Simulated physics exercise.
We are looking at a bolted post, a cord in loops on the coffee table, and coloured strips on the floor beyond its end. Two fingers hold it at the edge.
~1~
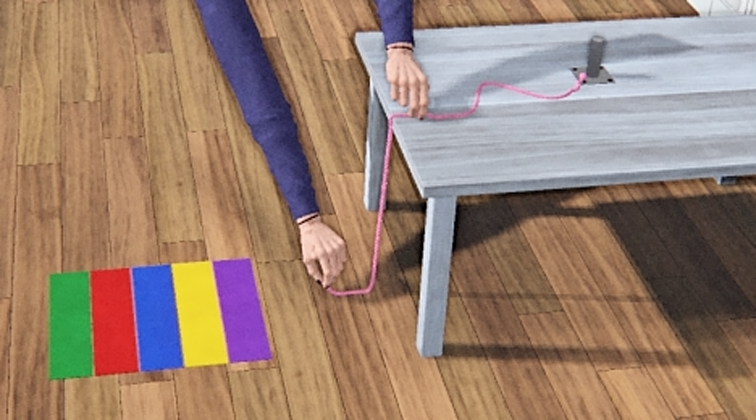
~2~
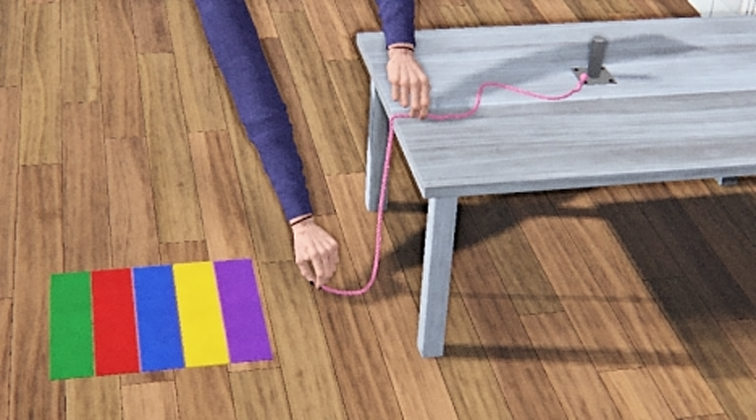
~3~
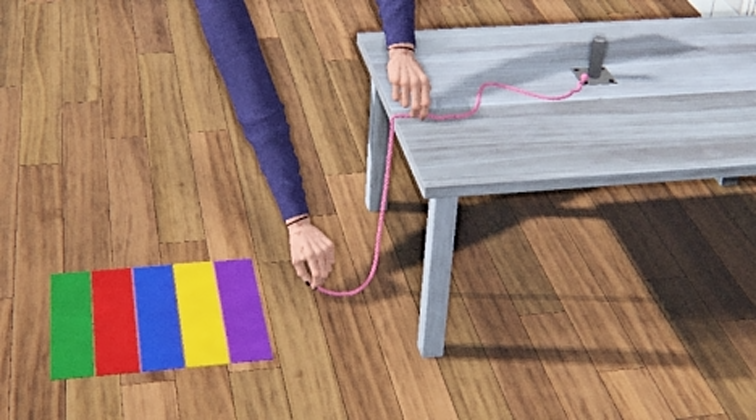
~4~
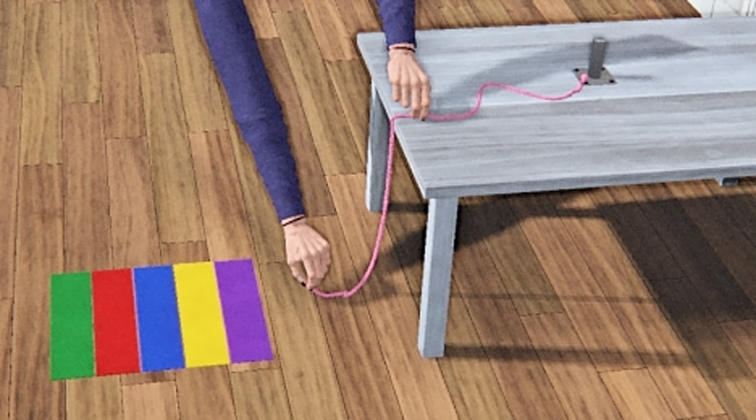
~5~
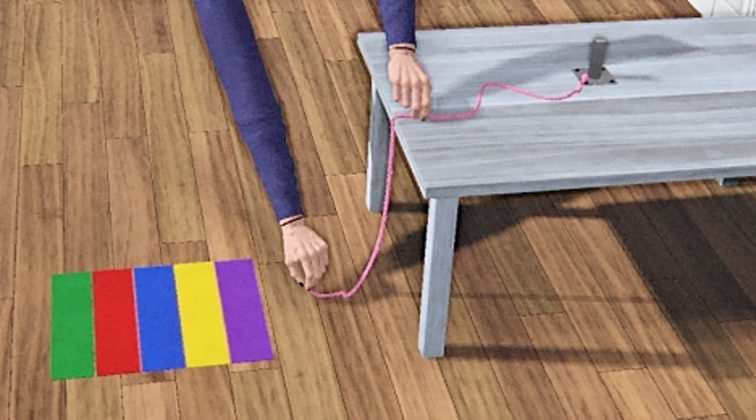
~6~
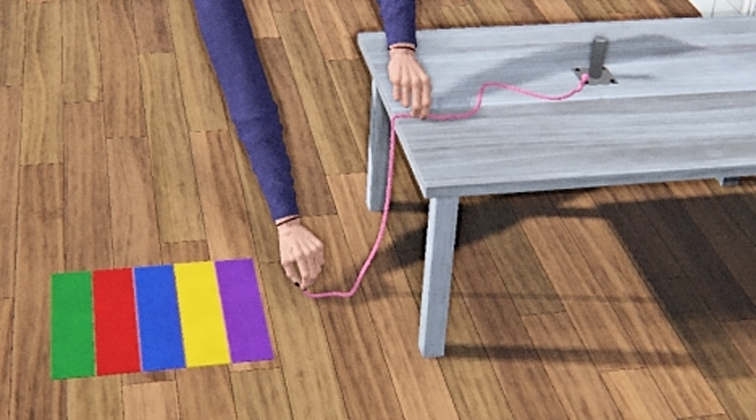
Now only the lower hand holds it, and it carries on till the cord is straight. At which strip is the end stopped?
Over red.
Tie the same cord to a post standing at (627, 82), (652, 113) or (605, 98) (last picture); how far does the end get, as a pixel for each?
Near (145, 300), (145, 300) and (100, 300).
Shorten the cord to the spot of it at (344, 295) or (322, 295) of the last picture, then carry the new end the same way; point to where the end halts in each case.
Try by try, around (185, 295) and (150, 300).
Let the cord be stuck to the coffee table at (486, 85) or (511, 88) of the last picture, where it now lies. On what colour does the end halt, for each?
Try by try: Blue; blue.
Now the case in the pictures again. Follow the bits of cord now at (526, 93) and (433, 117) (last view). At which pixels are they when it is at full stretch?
At (501, 91), then (366, 129).
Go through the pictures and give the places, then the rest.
The first frame shows end (324, 283); purple (247, 341); yellow (204, 345); blue (160, 349); red (115, 353); green (70, 358).
The second frame shows end (316, 284); cord through (573, 91) (501, 86) (464, 116) (392, 133) (381, 208) (372, 280).
The third frame shows end (313, 284).
The fourth frame shows end (308, 285); cord through (574, 92) (502, 86) (464, 116) (393, 134) (385, 208) (364, 280).
The fifth frame shows end (306, 285).
The sixth frame shows end (302, 285); cord through (574, 91) (503, 86) (465, 116) (393, 133) (387, 207) (359, 279).
A little later, end near (181, 295); over yellow.
Next, end near (137, 299); over blue.
When it is tight, end near (111, 301); over red. The end stops over the red strip.
